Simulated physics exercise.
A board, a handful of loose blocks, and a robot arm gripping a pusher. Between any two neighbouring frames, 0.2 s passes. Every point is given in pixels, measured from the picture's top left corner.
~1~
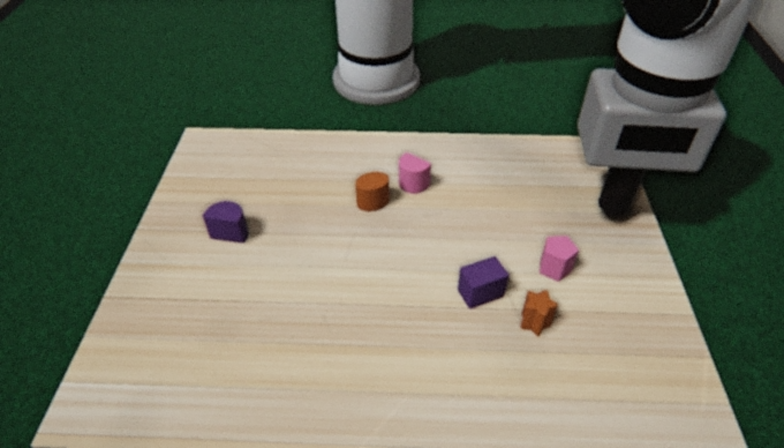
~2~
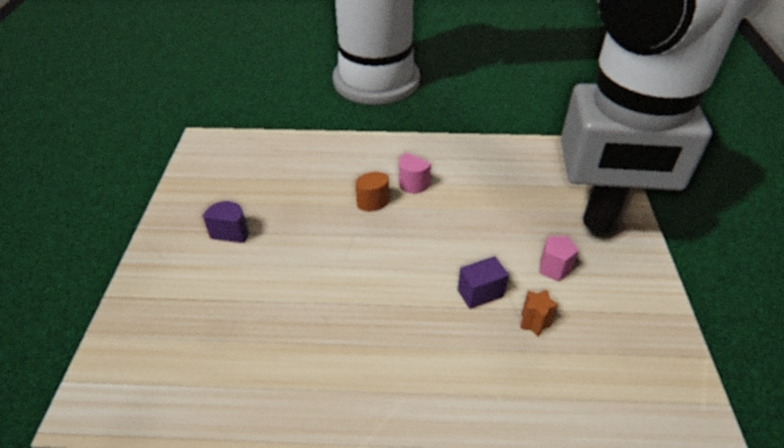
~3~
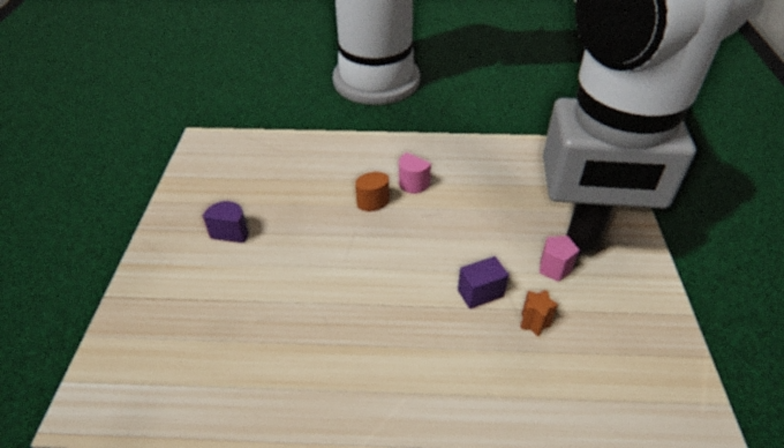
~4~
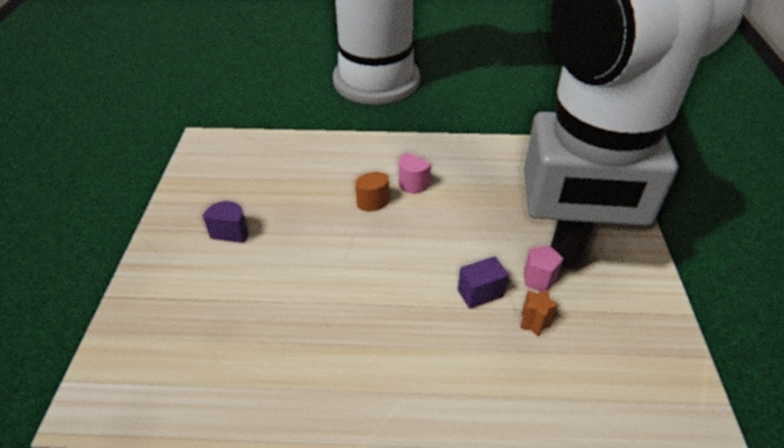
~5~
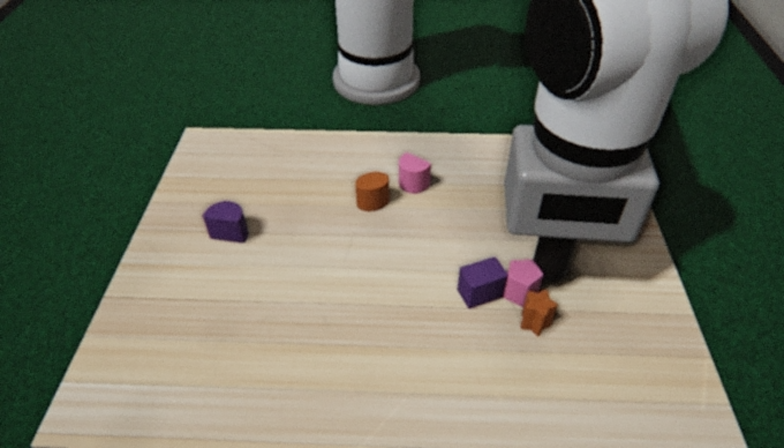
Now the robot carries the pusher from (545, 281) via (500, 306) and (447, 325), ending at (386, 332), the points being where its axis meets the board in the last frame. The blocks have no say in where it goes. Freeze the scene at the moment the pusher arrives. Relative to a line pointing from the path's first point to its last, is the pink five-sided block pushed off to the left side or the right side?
Measured against the direction from start to end, the pink five-sided block shifts toward the left-hand side.
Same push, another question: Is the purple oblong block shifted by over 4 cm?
Yes - that is the case.
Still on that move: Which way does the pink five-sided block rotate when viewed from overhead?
It twists anticlockwise.
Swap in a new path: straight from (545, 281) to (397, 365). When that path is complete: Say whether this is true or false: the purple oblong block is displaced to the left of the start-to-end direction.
False.
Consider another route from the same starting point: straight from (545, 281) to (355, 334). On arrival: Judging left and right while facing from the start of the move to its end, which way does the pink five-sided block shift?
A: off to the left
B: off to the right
A (off to the left)
On the path given first. One third of the way, pusher at (503, 294); purple oblong block at (451, 279), turned 65° clockwise; pink five-sided block at (482, 303), turned 15° anticlockwise.
Two thirds of the way, pusher at (447, 313); purple oblong block at (430, 274), turned 90° clockwise; pink five-sided block at (442, 332), turned 60° anticlockwise.
At the end, pusher at (386, 320); purple oblong block at (427, 273), turned 100° clockwise; pink five-sided block at (438, 335), turned 75° anticlockwise; orange star block in place.
